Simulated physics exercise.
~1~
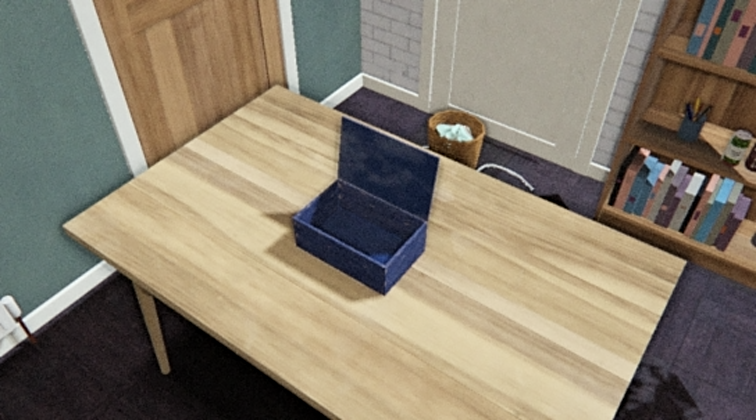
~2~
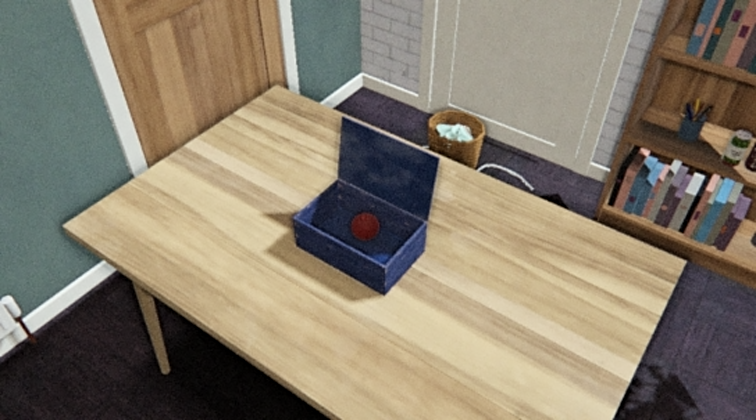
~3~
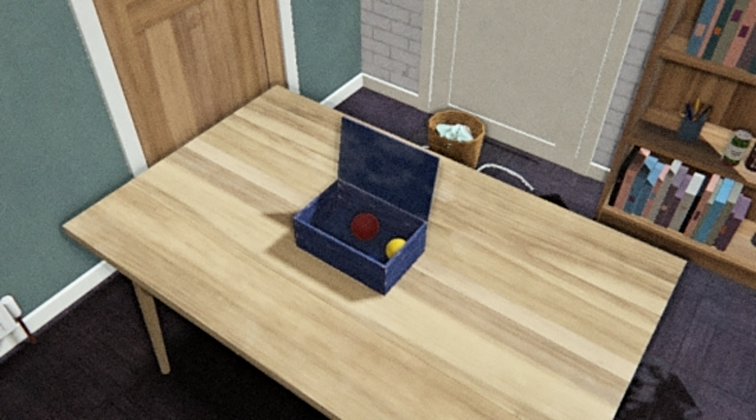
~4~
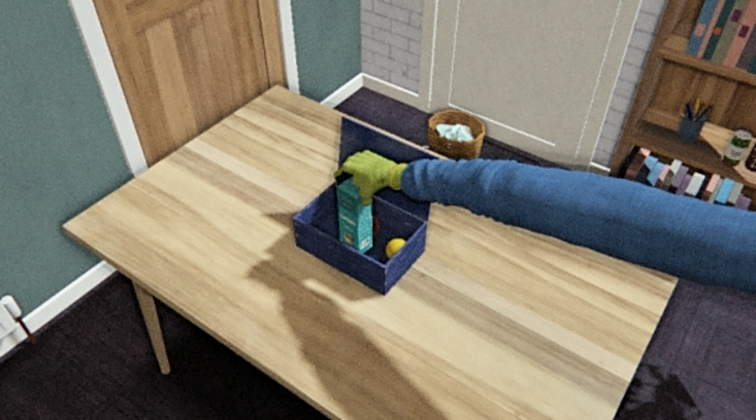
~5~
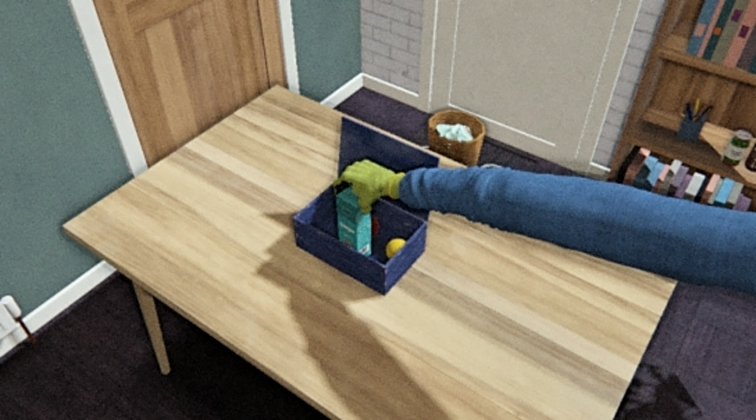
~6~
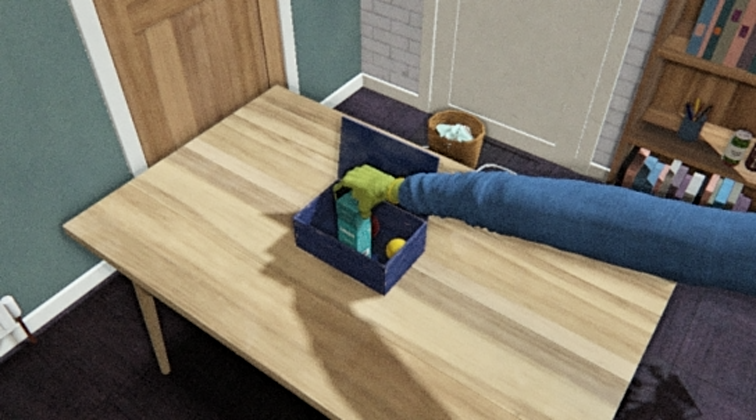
A yellow-gloved hand on a blue-sleeved arm reaches in from the right and lowers a turquoise carton into an open dark blue case, already holding a red apple and then a small yellow object at its right. The case stands on a pale wooden table, seen from above. Behind are a wooden door, wastebasket and bookshelf, and the camera stays still.
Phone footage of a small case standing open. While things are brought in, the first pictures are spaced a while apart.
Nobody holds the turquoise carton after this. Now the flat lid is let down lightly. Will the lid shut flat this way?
Off the rim.
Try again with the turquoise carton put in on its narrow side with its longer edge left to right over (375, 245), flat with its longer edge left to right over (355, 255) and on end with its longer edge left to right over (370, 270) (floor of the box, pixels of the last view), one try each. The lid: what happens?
The first attempt ends with the lid lying shut, the second with it lying shut, and the third with it standing open.
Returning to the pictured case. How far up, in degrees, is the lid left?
Lid angle from rim - close to 45°.
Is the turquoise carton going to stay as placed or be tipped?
Simply put, it remains unturned.
Then, 1.10 s past the last view, lid starting down.
Then, 1.40 s past the last view, lid 72° above the rim.
Then, 1.70 s past the last view, lid 53° above the rim.
Finally, lid 45° above the rim; all 3 still in place. Final places as the last picture's camera would see them, turquoise carton near (355, 230).
